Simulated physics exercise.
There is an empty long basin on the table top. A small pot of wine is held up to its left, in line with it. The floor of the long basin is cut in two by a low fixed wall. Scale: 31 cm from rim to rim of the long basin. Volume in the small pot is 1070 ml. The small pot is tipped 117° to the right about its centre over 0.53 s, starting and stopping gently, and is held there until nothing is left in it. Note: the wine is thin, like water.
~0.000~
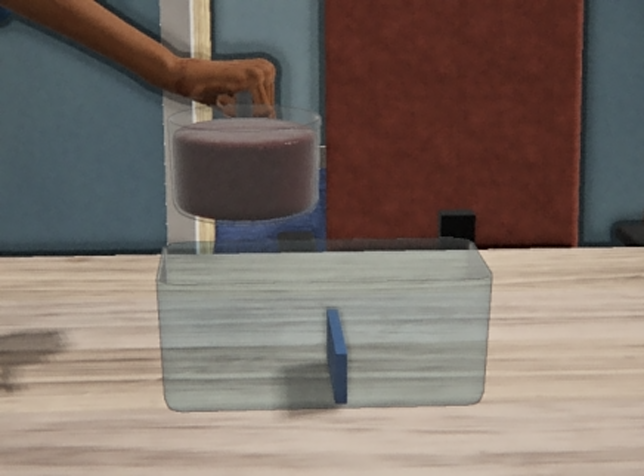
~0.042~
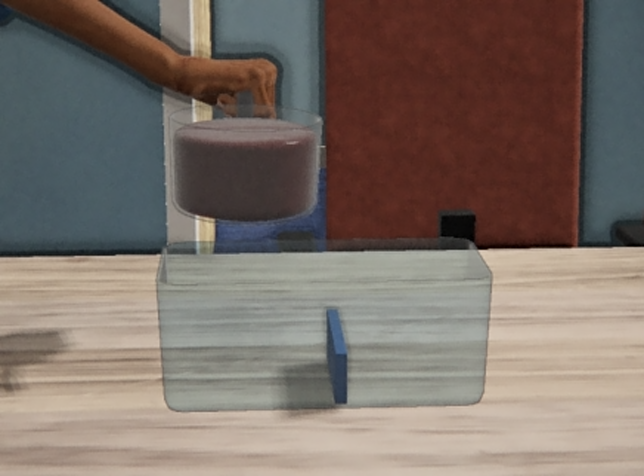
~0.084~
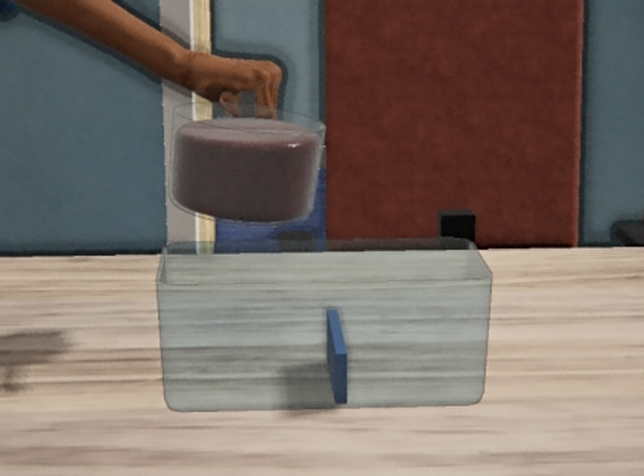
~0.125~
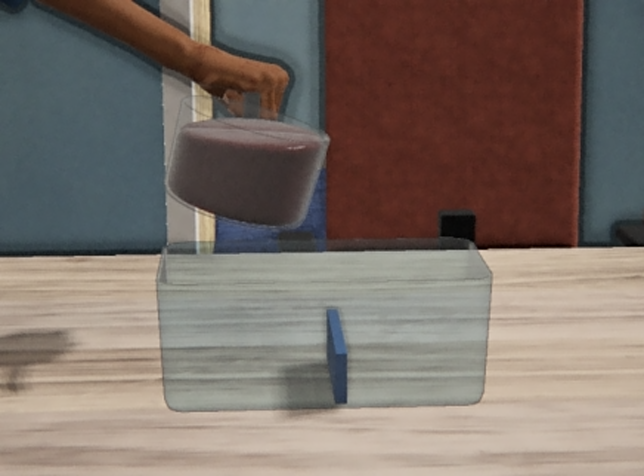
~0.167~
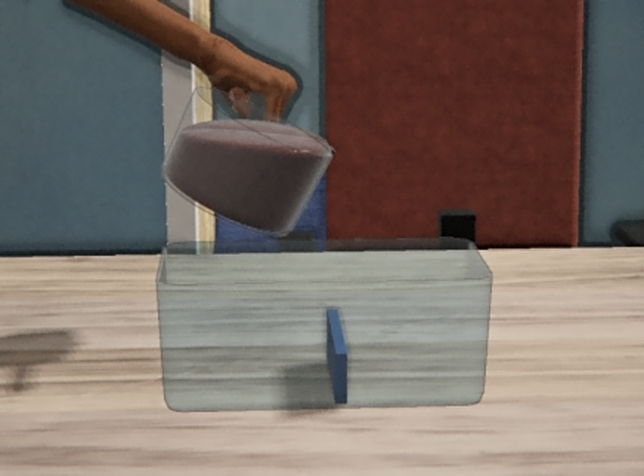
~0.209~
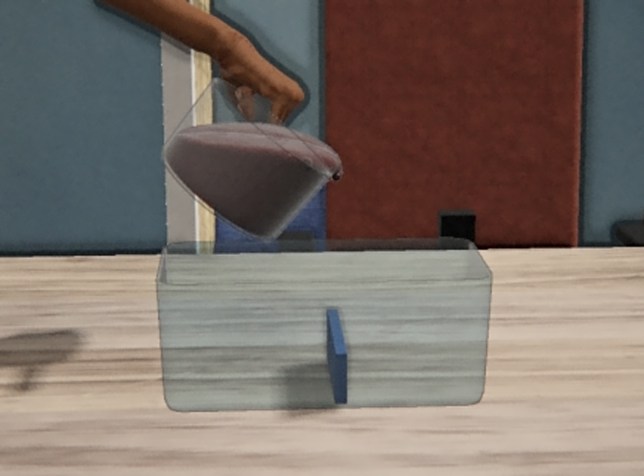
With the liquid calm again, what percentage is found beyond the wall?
Beyond the wall there is roughly 50 percent.
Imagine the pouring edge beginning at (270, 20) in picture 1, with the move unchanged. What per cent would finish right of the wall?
Result then: Approx. 45 %.
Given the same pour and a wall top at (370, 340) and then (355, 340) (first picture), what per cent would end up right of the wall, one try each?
Respectively close to 35 and 40 %.
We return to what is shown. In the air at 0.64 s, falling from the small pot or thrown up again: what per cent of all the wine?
Estimate: Around 16 per cent.
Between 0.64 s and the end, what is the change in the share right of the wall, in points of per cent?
I'd say it shrinks by some 3.
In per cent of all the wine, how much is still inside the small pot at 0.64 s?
I reckon near 2 per cent still sits there.
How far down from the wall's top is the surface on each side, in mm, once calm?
Left about 30 mm, while the right is about 22 mm.
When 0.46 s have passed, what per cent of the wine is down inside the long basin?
Close to 56 in a hundred.
By 0.46 s the tilt is 111° and 23 per cent is still to pour, 9 is left of the wall and 48 right of it.
By 0.64 s the tilt is 117° and 2 per cent is still to pour, 28 is left of the wall and 53 right of it.
By 0.82 s the tilt is 117° and 0 per cent is still to pour, 39 is left of the wall and 57 right of it.
By 1.03 s the tilt is 117° and 0 per cent is still to pour, 43 is left of the wall and 53 right of it.
At rest 46 per cent lies left of the wall, 50 right of it and 4 outside.
